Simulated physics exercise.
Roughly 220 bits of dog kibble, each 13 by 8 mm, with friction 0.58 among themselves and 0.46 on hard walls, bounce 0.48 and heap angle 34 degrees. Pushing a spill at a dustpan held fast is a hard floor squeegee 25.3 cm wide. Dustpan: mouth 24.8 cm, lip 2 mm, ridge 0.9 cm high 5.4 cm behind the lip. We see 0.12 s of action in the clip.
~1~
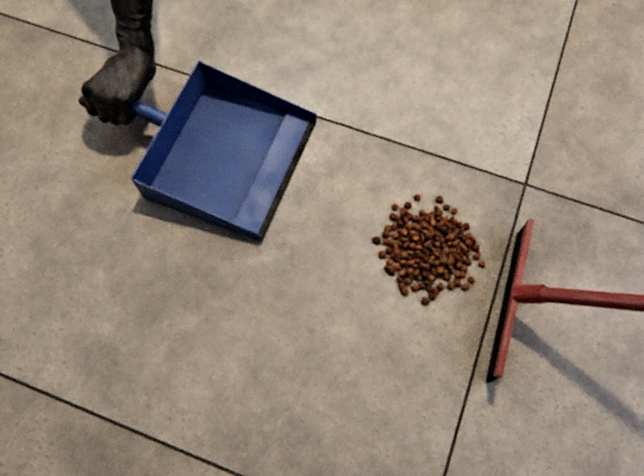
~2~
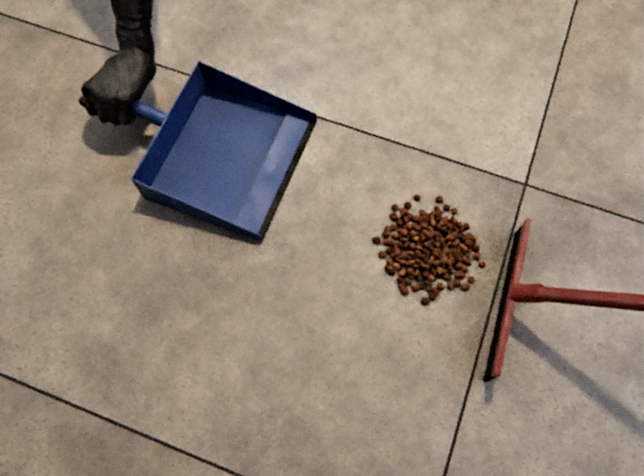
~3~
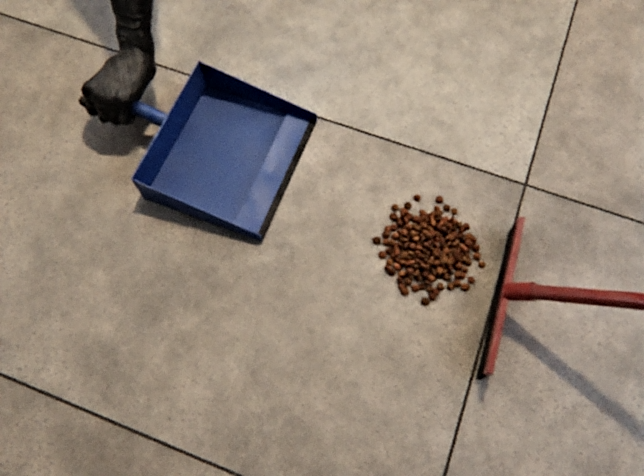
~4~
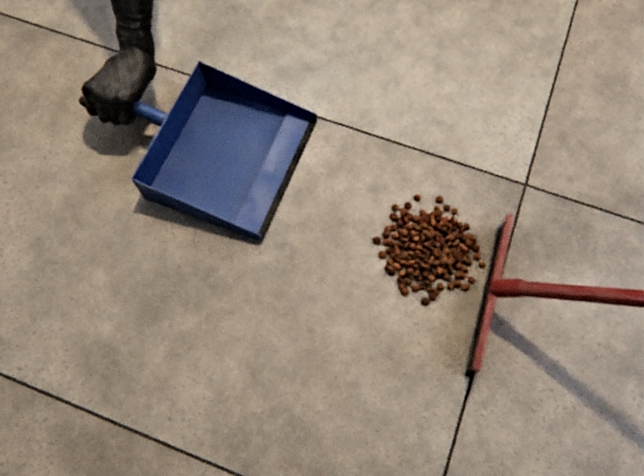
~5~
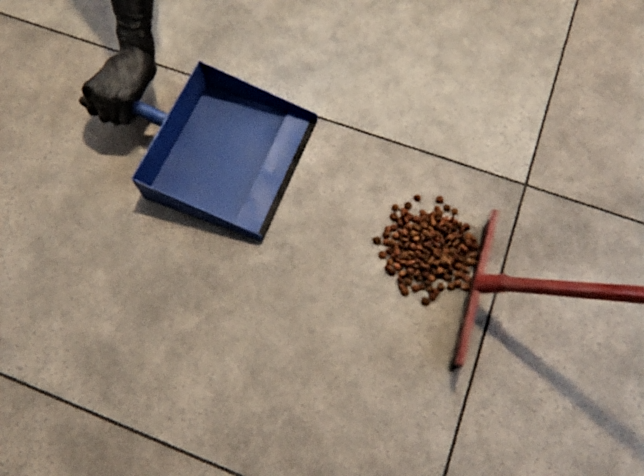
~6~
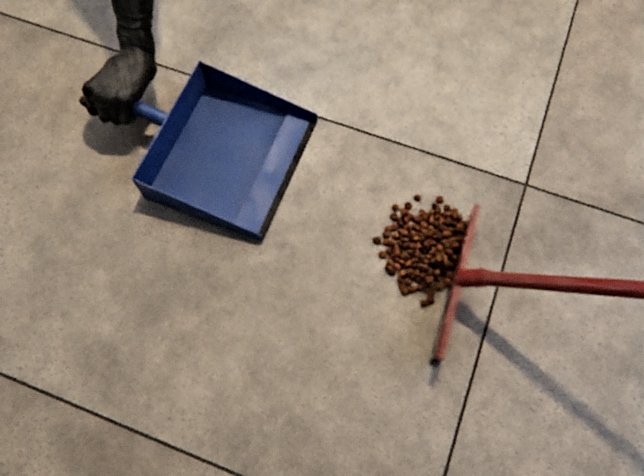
A red squeegee slides left across the tiles and presses into a pile of kibble.
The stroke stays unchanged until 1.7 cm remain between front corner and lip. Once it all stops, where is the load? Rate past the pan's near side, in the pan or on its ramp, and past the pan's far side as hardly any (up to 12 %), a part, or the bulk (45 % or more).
Near side: A part, pan: The bulk, far side: Hardly any.
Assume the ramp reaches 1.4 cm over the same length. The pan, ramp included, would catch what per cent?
Estimated share: Around 55 in a hundred.
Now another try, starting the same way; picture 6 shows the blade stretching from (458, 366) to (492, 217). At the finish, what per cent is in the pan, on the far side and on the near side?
Pan 40 % / far 0 % / near 20 %.
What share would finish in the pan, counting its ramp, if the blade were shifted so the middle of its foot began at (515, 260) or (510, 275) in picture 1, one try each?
Around 65 percent, then around 65 percent.
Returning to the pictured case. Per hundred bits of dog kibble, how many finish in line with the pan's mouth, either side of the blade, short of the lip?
About 25 %.
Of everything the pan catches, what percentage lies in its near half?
Some 70 per cent.
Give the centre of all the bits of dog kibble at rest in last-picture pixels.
Look around (259, 201) in the last picture.
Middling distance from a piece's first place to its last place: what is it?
That distance is close to 32 cm.
Then, 0.14 s after the last picture, middle of the blade 15 cm from the lip; 0 % over the lip, far side 0 %, near side 10 %.
Then, 0.23 s after the last picture, middle of the blade 5 cm from the lip; 0 % over the lip, far side 0 %, near side 15 %.
Then, 0.45 s after the last picture, middle of the blade 2 cm from the lip; 55 % over the lip, far side 0 %, near side 20 %.
In the end, near side 20 %, pan 55 %, far side 0 %, in front of the lip or behind the blade 25 %.
